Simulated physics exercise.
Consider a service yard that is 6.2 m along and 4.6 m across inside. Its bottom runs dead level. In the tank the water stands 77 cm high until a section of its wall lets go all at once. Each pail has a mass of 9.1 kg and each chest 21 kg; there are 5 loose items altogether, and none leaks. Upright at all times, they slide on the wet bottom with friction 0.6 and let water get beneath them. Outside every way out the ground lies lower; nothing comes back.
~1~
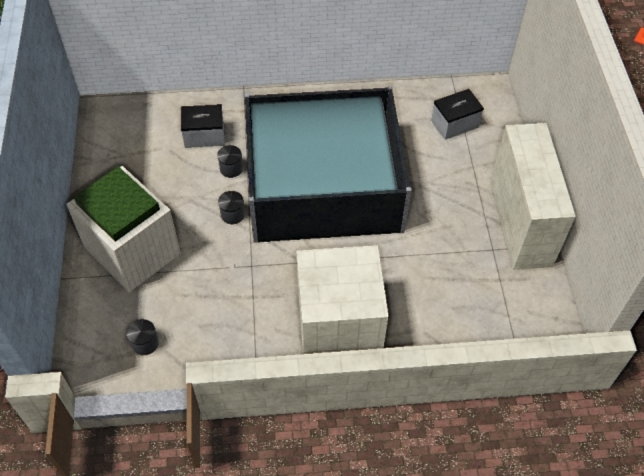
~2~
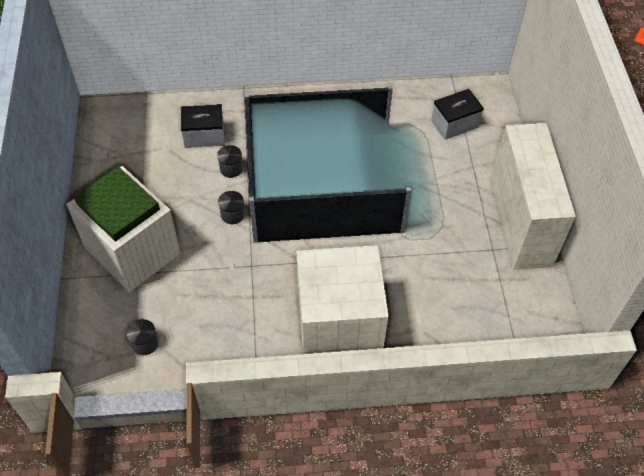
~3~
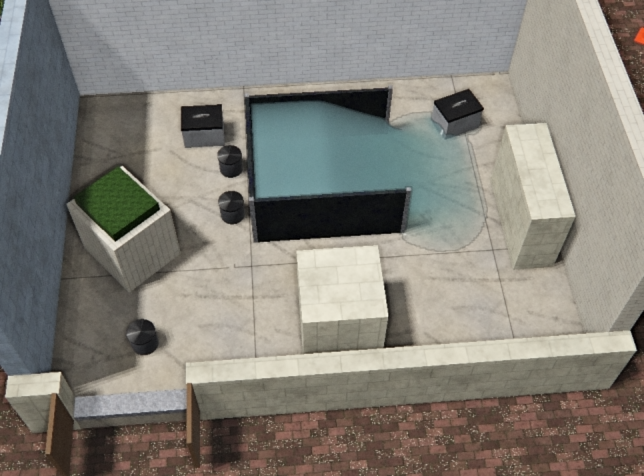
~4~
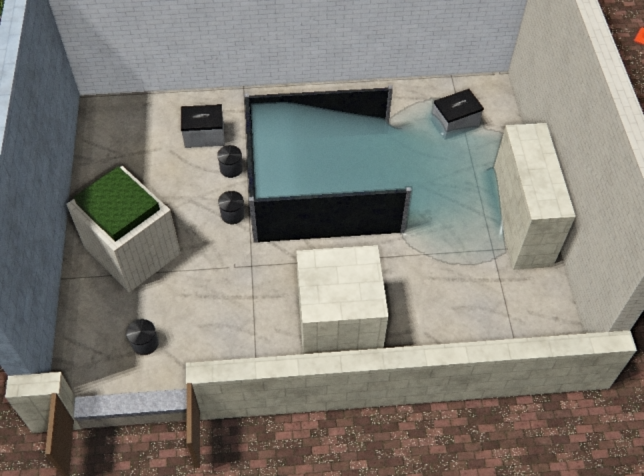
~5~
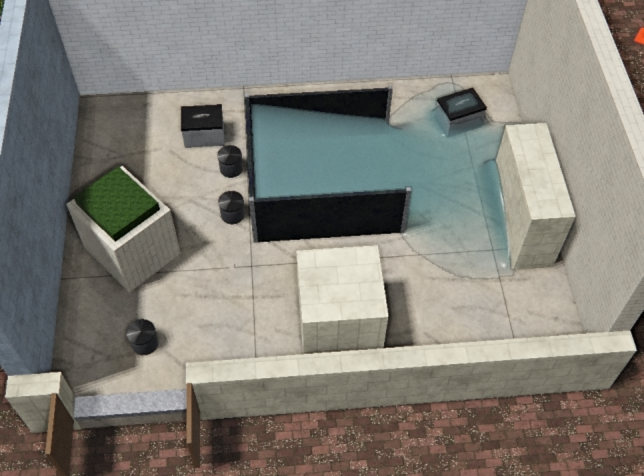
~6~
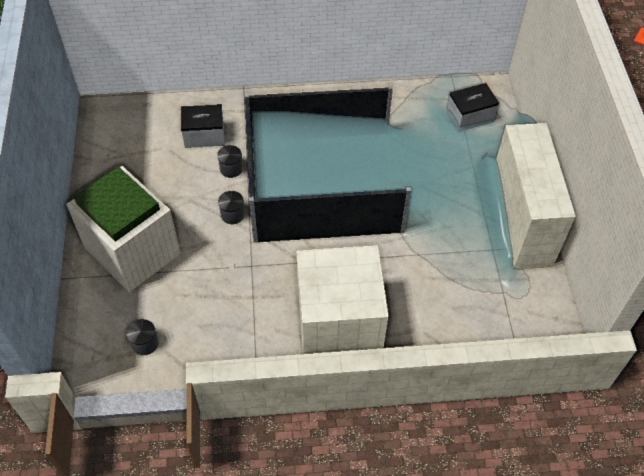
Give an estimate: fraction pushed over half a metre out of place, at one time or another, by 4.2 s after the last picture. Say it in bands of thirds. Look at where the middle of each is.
It will be a fair part, a third to two thirds.
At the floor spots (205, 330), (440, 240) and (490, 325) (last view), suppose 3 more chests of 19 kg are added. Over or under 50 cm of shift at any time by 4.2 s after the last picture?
First stays inside, second goes beyond, third goes beyond.
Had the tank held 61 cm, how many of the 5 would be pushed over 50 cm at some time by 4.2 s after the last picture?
Count under that change: 2.
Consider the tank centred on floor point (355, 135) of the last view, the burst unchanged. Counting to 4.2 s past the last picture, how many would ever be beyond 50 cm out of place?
Result: 1.
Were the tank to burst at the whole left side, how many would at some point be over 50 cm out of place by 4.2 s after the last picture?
Then the count would be 5.
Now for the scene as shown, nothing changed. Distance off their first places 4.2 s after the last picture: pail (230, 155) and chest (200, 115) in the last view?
0 cm, then 140 cm.
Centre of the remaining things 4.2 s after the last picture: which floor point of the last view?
I'd put it close to (163, 206) in the last view.
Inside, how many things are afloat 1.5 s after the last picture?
1 of them.
Then, 0.4 s after the last picture 1 of 5 are over 50 cm from their spots; 0 afloat.
Then, 1.5 s after the last picture 1 of 5 are over 50 cm from their spots; 1 afloat.
Then, 2.8 s after the last picture 2 of 5 are over 50 cm from their spots; 0 afloat.
Then, 4.2 s after the last picture 2 of 5 are over 50 cm from their spots, and 2 have been at some point; 1 afloat.
